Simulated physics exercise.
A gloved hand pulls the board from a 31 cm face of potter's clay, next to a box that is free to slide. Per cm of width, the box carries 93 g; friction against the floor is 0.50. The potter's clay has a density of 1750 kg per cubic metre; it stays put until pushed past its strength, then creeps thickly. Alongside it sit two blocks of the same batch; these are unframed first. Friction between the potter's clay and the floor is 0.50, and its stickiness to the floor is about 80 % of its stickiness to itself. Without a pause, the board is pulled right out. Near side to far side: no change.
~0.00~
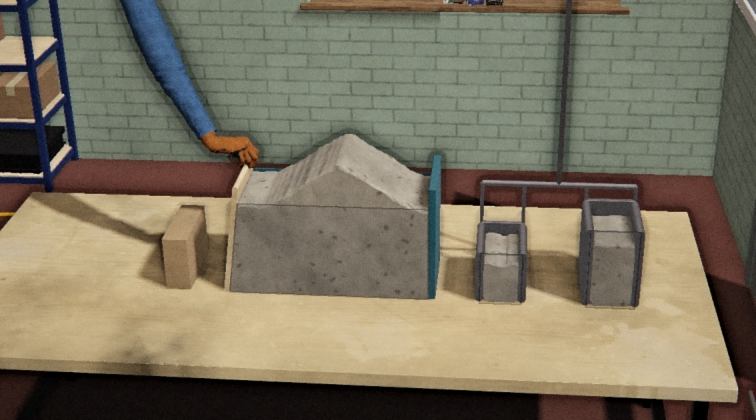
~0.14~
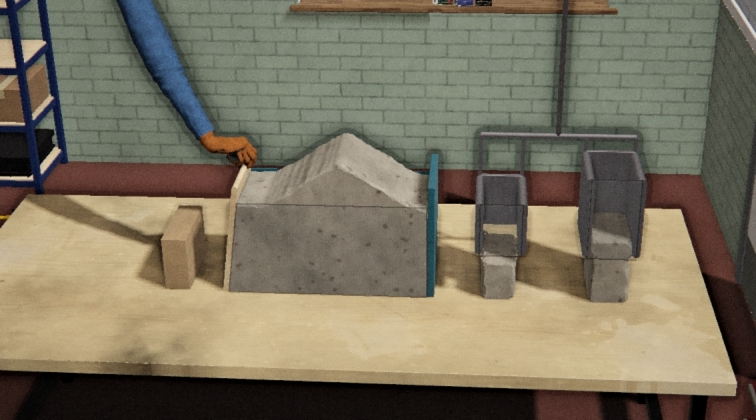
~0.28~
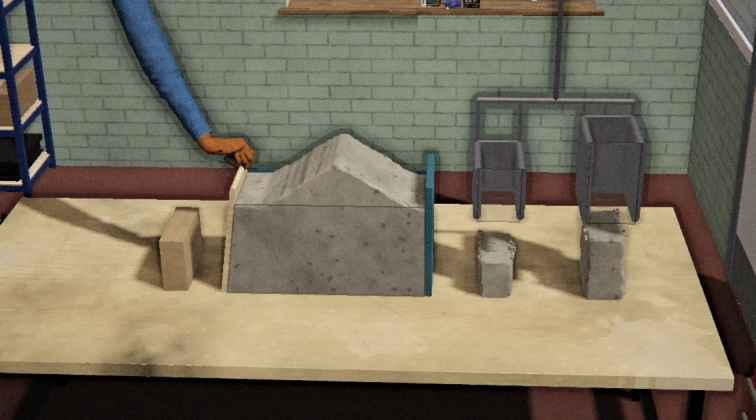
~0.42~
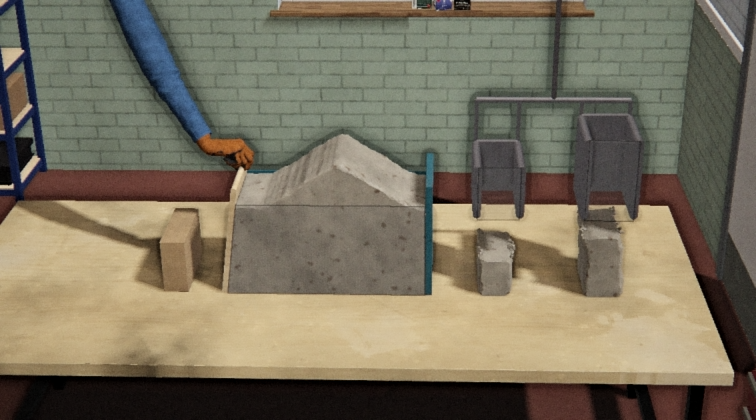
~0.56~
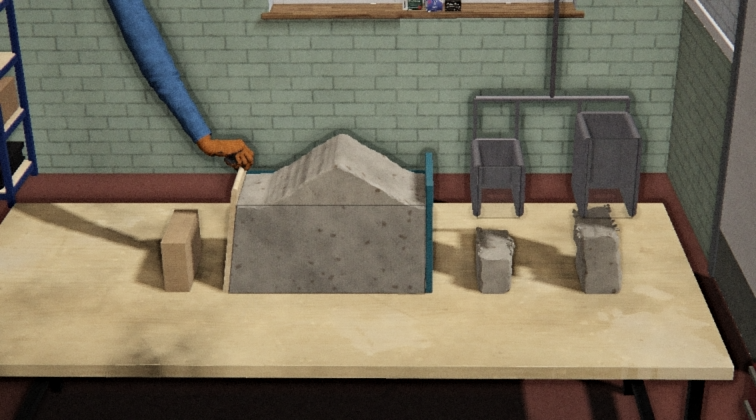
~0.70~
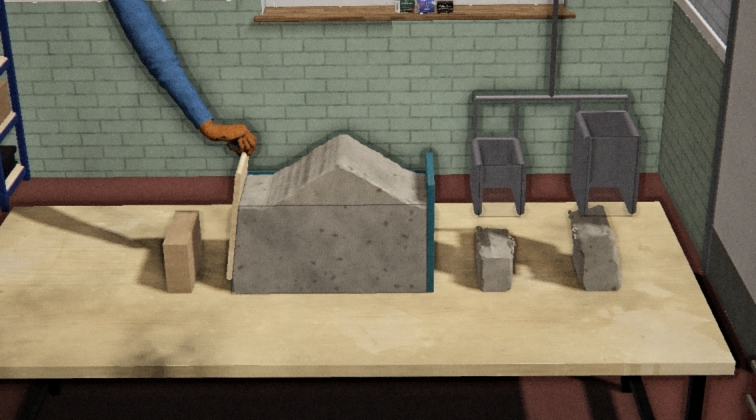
At first, a gloved hand holds a pale board against the left side of a large peaked grey clay mass, while two dark open holders surround smaller blocks on the right. The holders lift clear, leaving both blocks standing with roughened tops. Finally, the hand draws the board slightly upward.
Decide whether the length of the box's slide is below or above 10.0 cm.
Expect it to be less than 10.0 cm.
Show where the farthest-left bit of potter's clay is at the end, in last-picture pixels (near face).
You'll find it somewhere near (188, 284) on the near face.
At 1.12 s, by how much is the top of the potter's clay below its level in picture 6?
About 0.5 centimetres.
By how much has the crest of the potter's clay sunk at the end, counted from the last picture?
8.5 cm.
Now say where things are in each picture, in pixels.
The first frame shows top of the board at (237, 203), not yet moved; crest of the potter's clay at (343, 168); block heights 14 cm, 22 cm (left to right).
The second frame shows top of the board at (236, 203), not yet moved; crest of the potter's clay at (342, 167); block heights 14 cm, 22 cm (left to right).
The third frame shows top of the board at (234, 204), not yet moved; crest of the potter's clay at (340, 167); block heights 14 cm, 22 cm (left to right).
The fourth frame shows top of the board at (235, 204), not yet moved; crest of the potter's clay at (341, 167); block heights 14 cm, 22 cm (left to right).
The fifth frame shows top of the board at (236, 205), not yet moved; crest of the potter's clay at (342, 167); block heights 14 cm, 22 cm (left to right).
The sixth frame shows top of the board at (240, 189), moved 5.6 cm; crest of the potter's clay at (344, 167); block heights 14 cm, 22 cm (left to right).
After 0.89 s, the box has not moved.
After 1.12 s, the box has not moved.
After 1.35 s, the box has not moved.
After 1.58 s, the box has not moved.
After 2.04 s, the box has been pushed 1.7 cm.
